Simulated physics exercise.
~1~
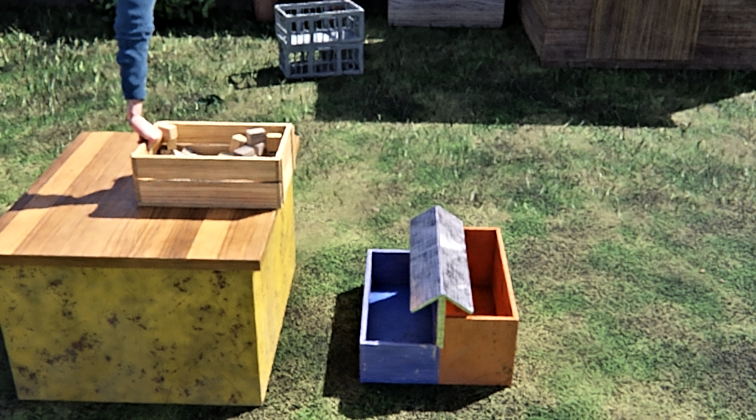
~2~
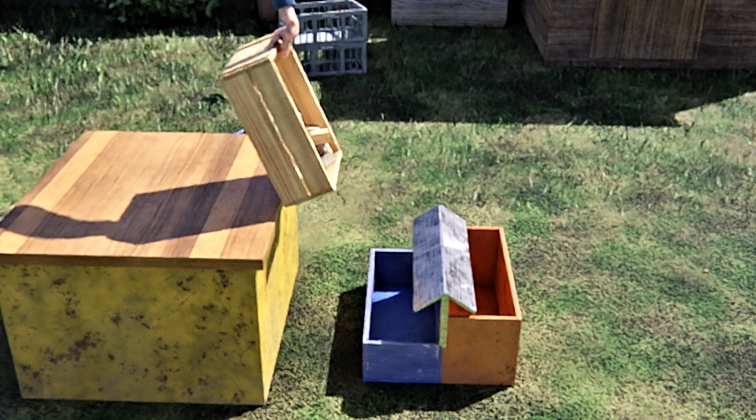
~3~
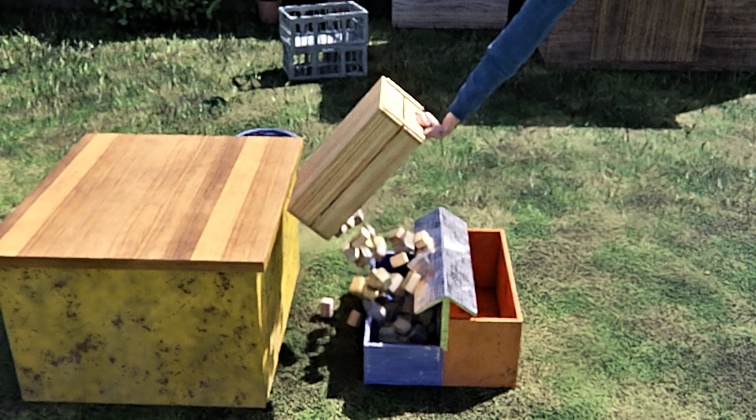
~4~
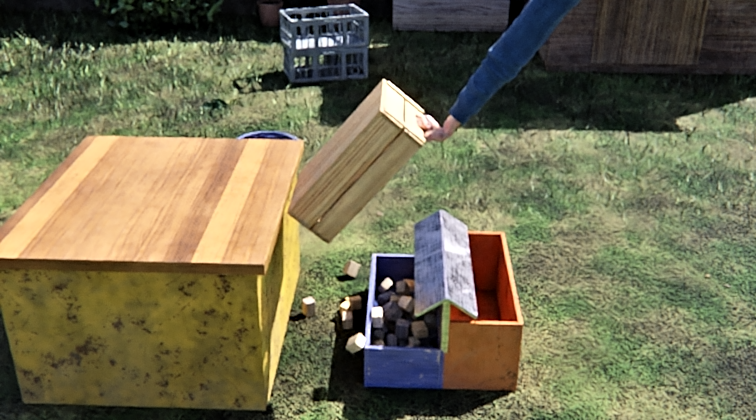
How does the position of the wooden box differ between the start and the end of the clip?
At the start the wooden box sits upright on top of the bench. By the end it is held tipped over in the air to the right of the bench, above the left side of the blue bin.
